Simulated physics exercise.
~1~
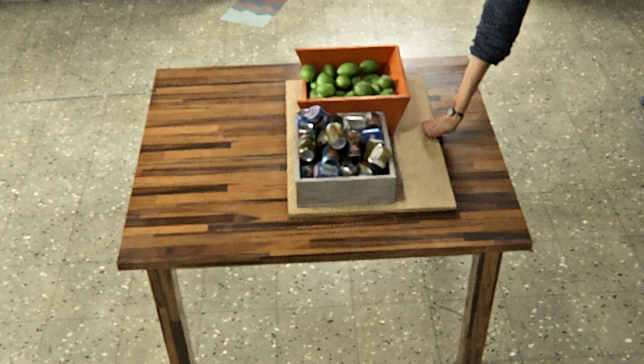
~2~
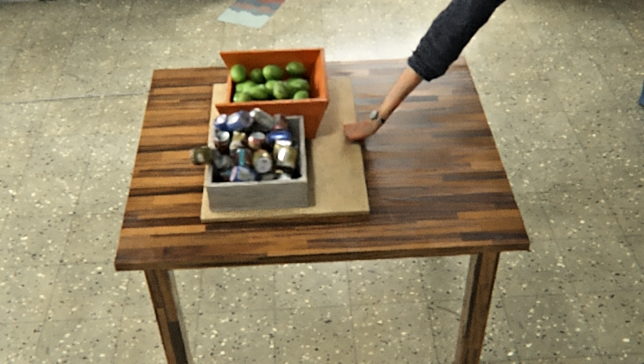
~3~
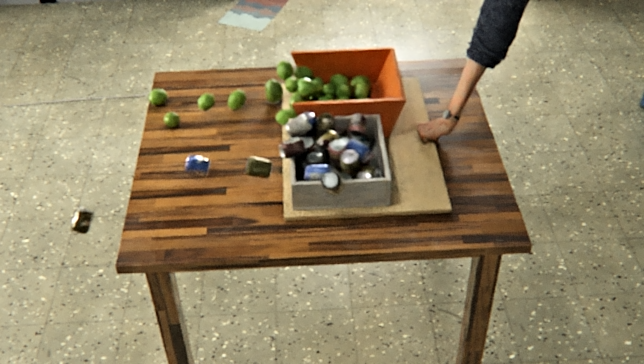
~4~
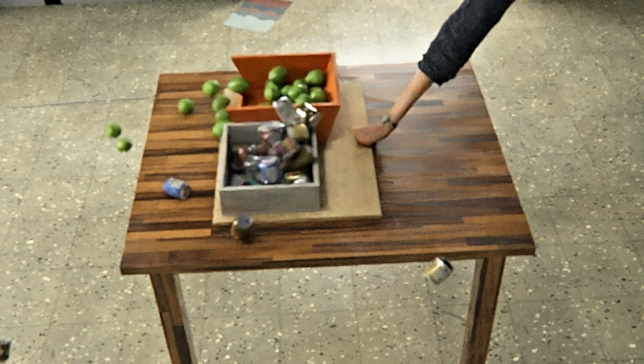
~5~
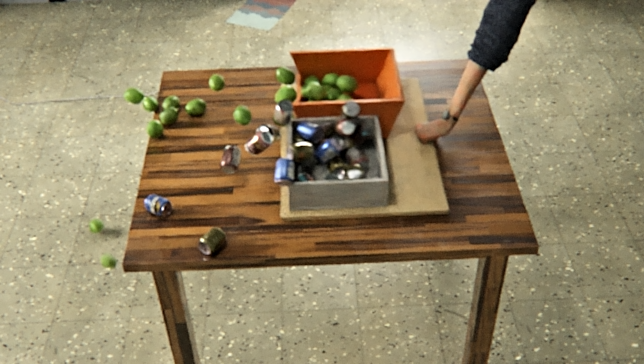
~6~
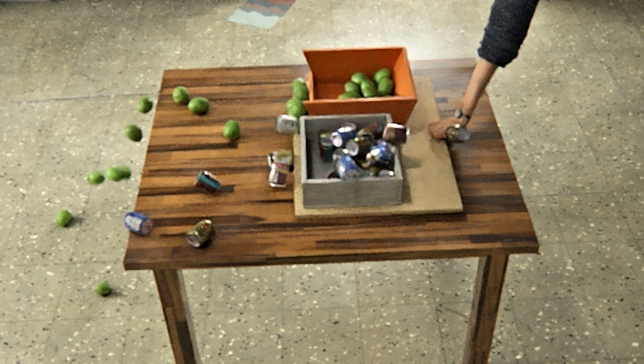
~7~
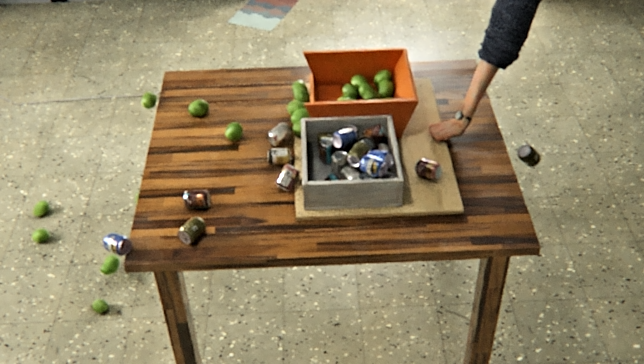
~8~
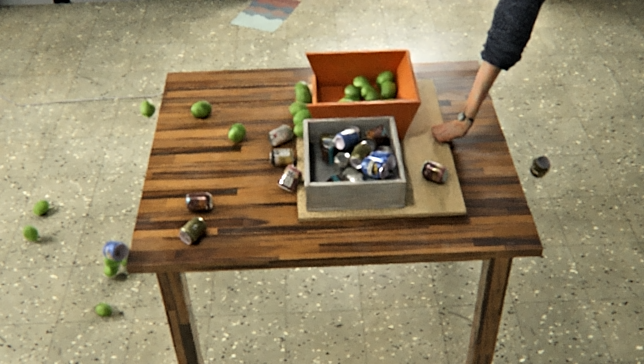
Hand sliding a board left and right on a wooden table, spilling cans and green fruit from two crates, then resting.
